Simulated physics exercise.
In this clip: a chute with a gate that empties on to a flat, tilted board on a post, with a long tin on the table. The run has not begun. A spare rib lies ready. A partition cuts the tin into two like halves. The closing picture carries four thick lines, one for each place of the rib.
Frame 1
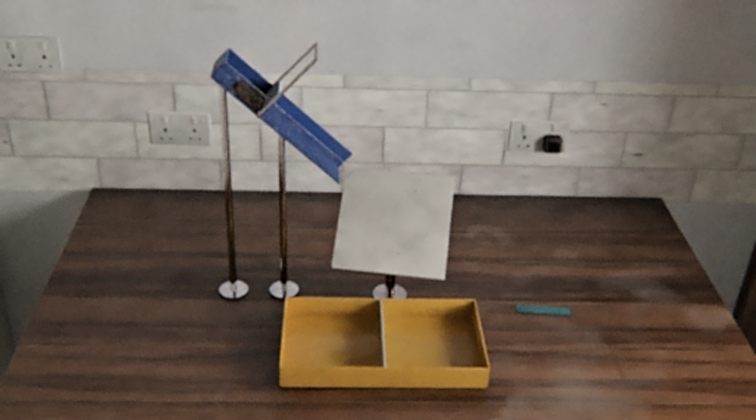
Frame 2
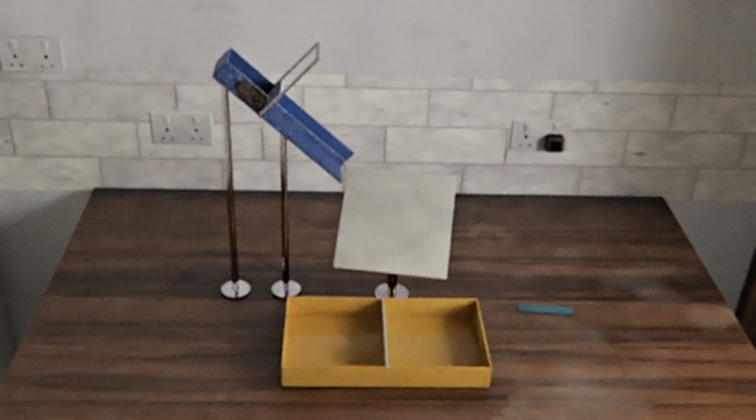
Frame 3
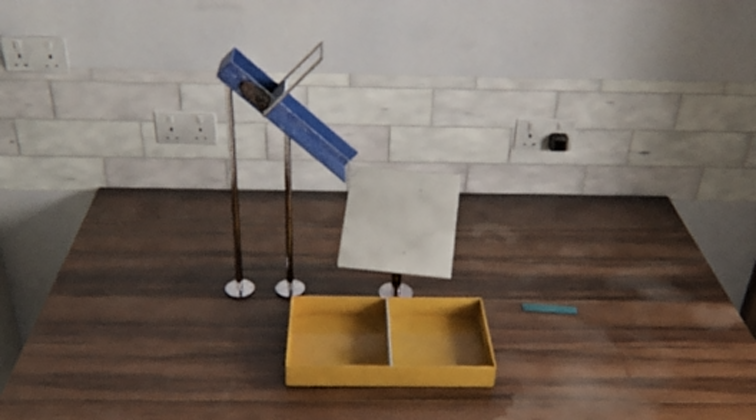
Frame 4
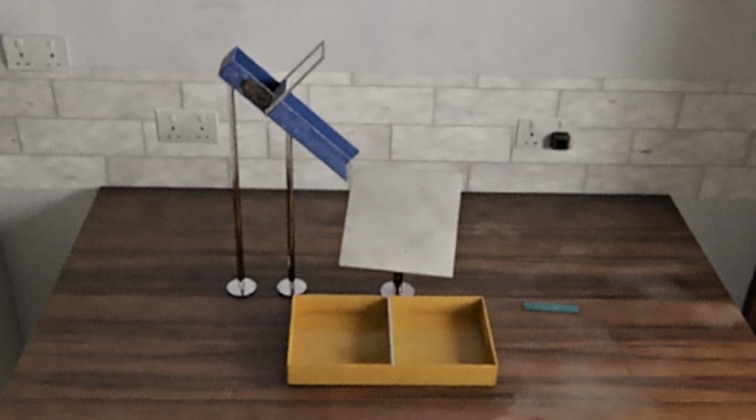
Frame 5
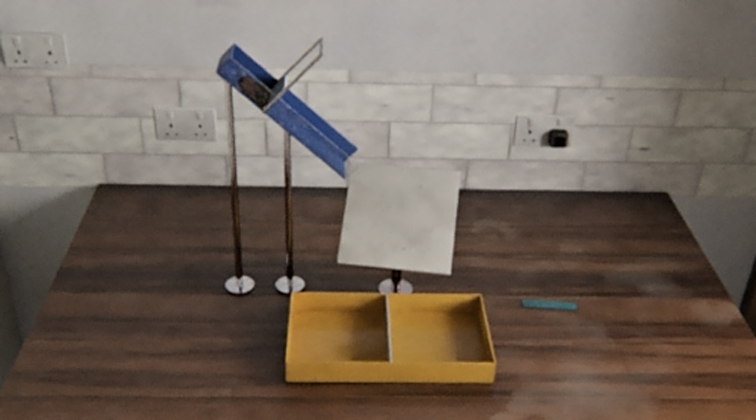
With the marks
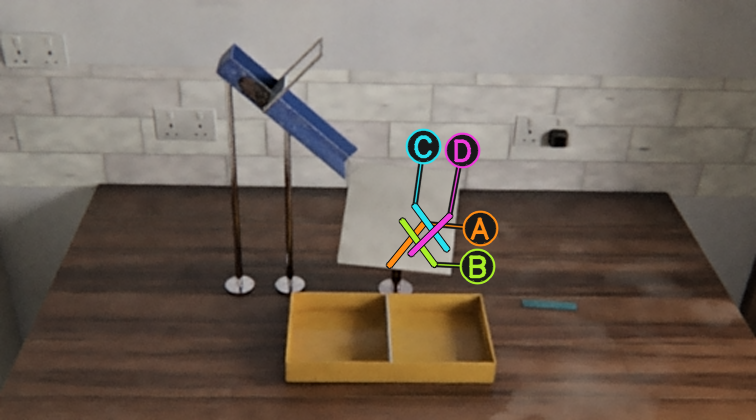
The video shows a blue chute holding dark material behind a gate, above a tilted pale board and a divided yellow tin on a wooden table; nothing in the scene moves, while the view shifts very slightly.
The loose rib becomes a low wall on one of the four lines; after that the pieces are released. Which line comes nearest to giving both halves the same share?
Line D.
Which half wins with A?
More lands on the left.
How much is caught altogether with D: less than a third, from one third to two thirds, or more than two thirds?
Line D gives more than two thirds.
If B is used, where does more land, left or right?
The right half.
On the marked copy, line A from (423, 223) to (389, 265); line B from (402, 221) to (434, 264); line C from (414, 206) to (446, 249); line D from (449, 215) to (411, 253).
With A, of what is caught, all but a few in the left half, a small share in the right.
With B, of what is caught, close to a quarter in the left half, the bulk in the right.
With C, of what is caught, a small share in the left half, the bulk in the right.
With D, of what is caught, close to half in the left half, close to half in the right.
